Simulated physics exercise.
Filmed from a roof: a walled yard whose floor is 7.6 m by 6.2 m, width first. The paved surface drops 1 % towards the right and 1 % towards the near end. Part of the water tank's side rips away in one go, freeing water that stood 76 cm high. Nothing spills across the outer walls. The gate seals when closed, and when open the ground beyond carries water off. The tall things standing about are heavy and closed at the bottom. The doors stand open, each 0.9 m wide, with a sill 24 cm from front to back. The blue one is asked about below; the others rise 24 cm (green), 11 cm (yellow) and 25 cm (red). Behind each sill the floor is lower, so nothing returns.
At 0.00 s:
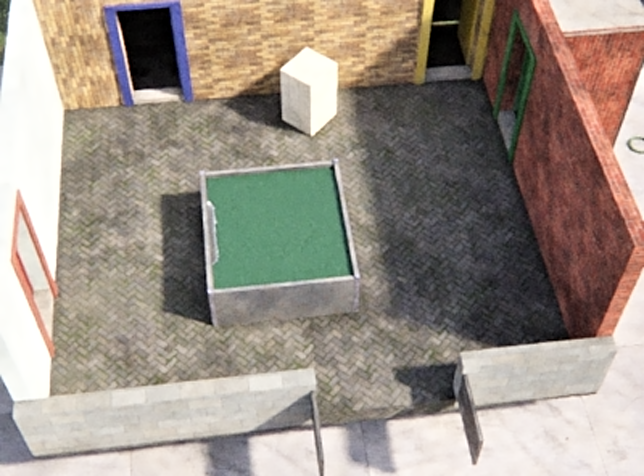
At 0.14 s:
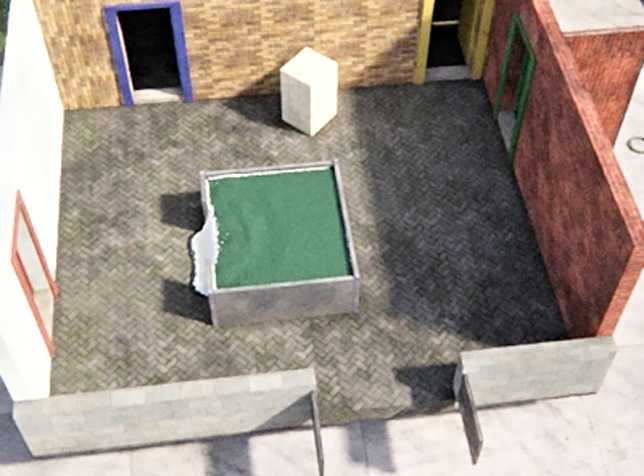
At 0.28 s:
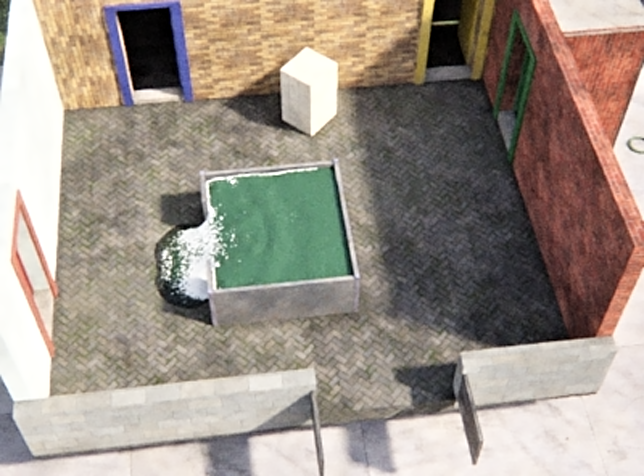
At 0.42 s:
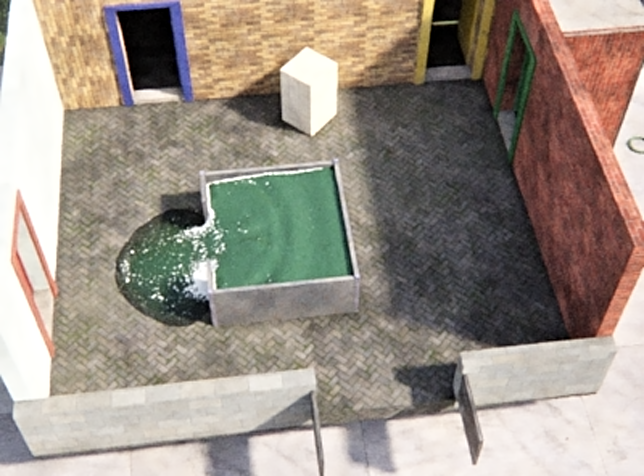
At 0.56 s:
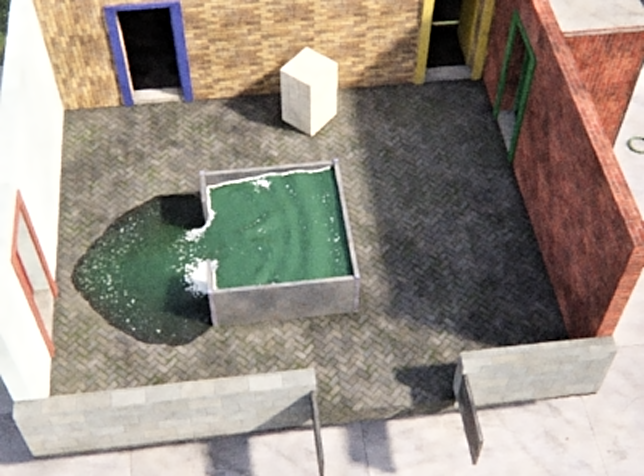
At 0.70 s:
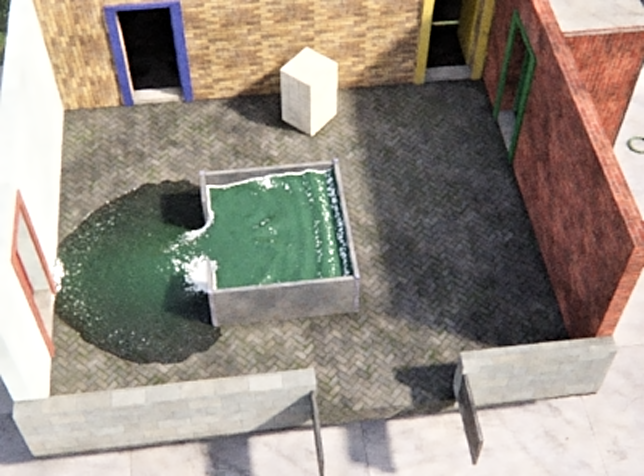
A walled yard with a dark paved floor is seen from a roof above, its camera still. A grey-sided tank of green water sits near the middle, with a pale block behind it, blue and yellow doorways in the tan brick back wall, a green one at right and a red one at left. The tank's left side breaks open, and foaming water pours out, spreading leftward in a widening green pool while ripples cross the tank.
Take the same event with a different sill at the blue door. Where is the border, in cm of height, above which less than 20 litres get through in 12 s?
Some 9.5 cm above the ground.
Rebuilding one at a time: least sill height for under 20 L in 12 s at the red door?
Roughly 29 cm at red.
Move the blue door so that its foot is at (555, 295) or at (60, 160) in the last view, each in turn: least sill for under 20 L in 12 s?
Roughly 10.5 and 9.5 cm.
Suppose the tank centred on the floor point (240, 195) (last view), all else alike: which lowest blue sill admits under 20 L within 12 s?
Some 12.0 cm.
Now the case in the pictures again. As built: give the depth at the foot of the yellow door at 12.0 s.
About 10.0 cm.
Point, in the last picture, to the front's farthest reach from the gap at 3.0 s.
At about (64, 112).
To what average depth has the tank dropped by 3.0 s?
About 37 cm.
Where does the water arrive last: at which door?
Last comes the green one.
After 1.4 s water covers 20 % of the floor, deepest (38 cm) near (55, 288); it has not reached the blue door.
After 3.0 s water covers 35 % of the floor, deepest (36 cm) near (48, 427); 13 cm at the blue door, 0 litres in over its 10 cm sill.
After 12.0 s water covers 100 % of the floor, deepest (14 cm) near (579, 370); 4 cm at the blue door, 18 litres in over its 10 cm sill.
At the blue door as built, the water arrived by 2.5 s and peaked near 14 cm at 3.4 s.
With a sill of 8 cm, 35 litres would have come in within the 12 s; with 10.5 cm, 14 litres. So under 20 litres takes about 9.5 cm.
